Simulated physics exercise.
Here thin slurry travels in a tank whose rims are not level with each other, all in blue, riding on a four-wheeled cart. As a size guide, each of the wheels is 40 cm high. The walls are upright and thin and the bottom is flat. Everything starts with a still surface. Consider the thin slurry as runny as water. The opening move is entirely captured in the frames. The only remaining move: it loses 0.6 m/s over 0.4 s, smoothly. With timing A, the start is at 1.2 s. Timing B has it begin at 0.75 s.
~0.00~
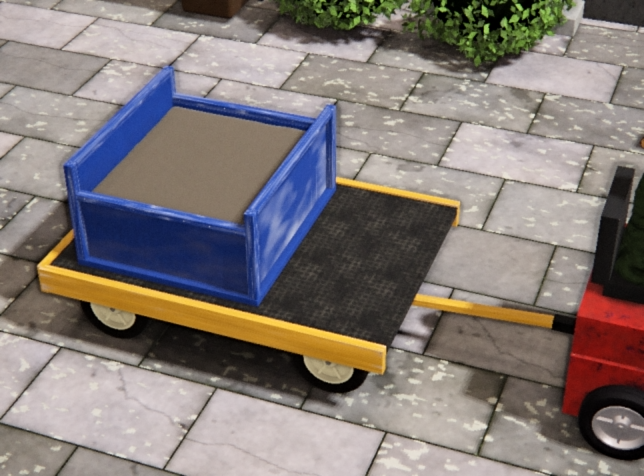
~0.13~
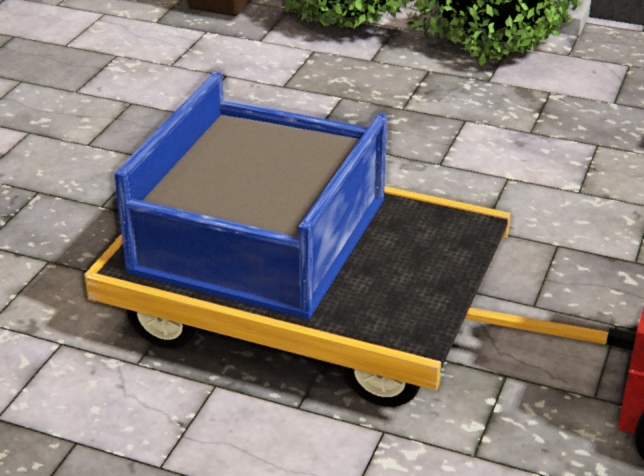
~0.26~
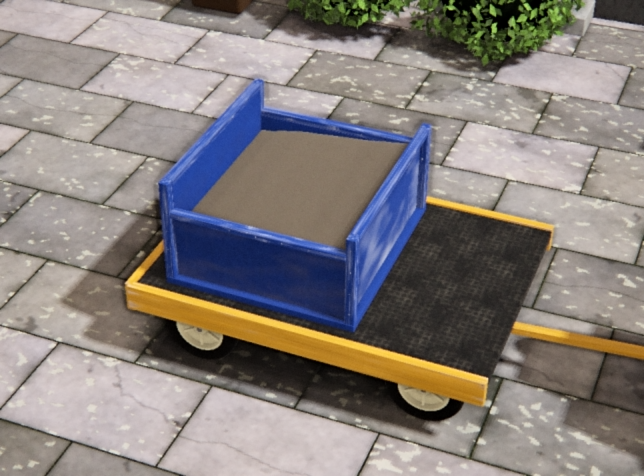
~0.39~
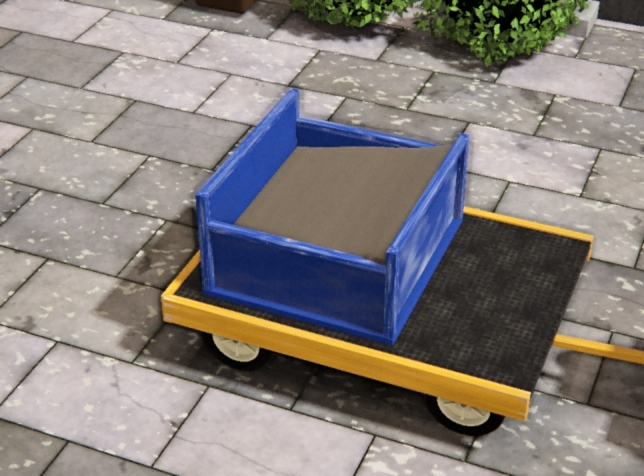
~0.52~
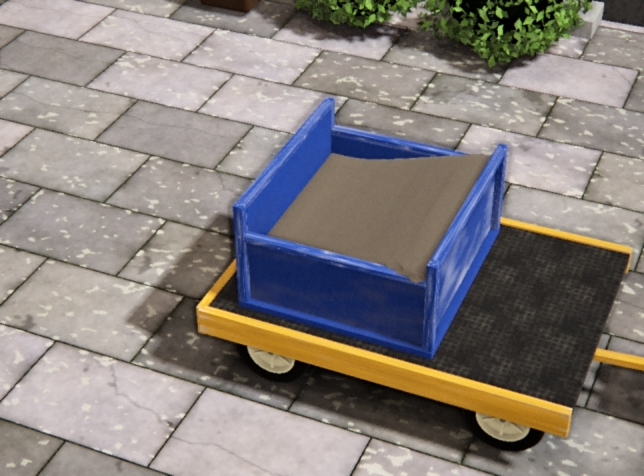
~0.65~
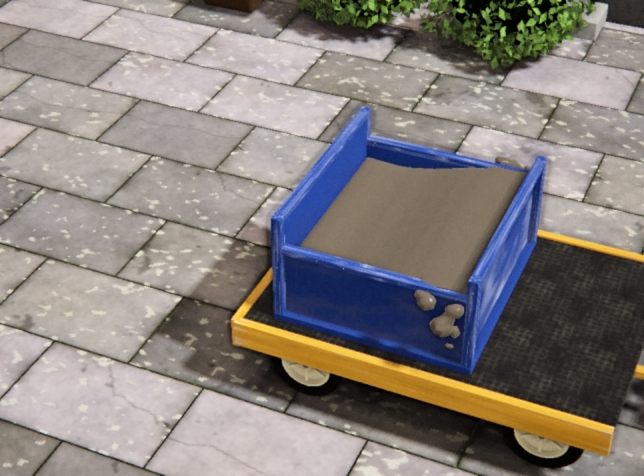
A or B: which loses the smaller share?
Take B.
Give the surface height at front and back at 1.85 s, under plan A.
Approx. 48 cm front, approx. 22 cm back.
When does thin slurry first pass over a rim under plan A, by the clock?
I'd put it close to 0.9 seconds.
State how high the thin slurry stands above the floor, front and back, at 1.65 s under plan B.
Front level 38 cm, back level 30 cm.
For plan A, 1.85 s in, it stands 22 cm high behind and 48 cm in front; 1 per cent has gone over the far side and the near side.
For plan A, 4.59 s in, 8 per cent has gone over the near side and the far side, 24 of 315 litres.
For plan B, 1.65 s in, it stands 30 cm high behind and 39 cm in front; 1 per cent has gone over the far side and the near side.
For plan B, 4.14 s in, 1 per cent has gone over the near side and the far side, 4 of 315 litres.
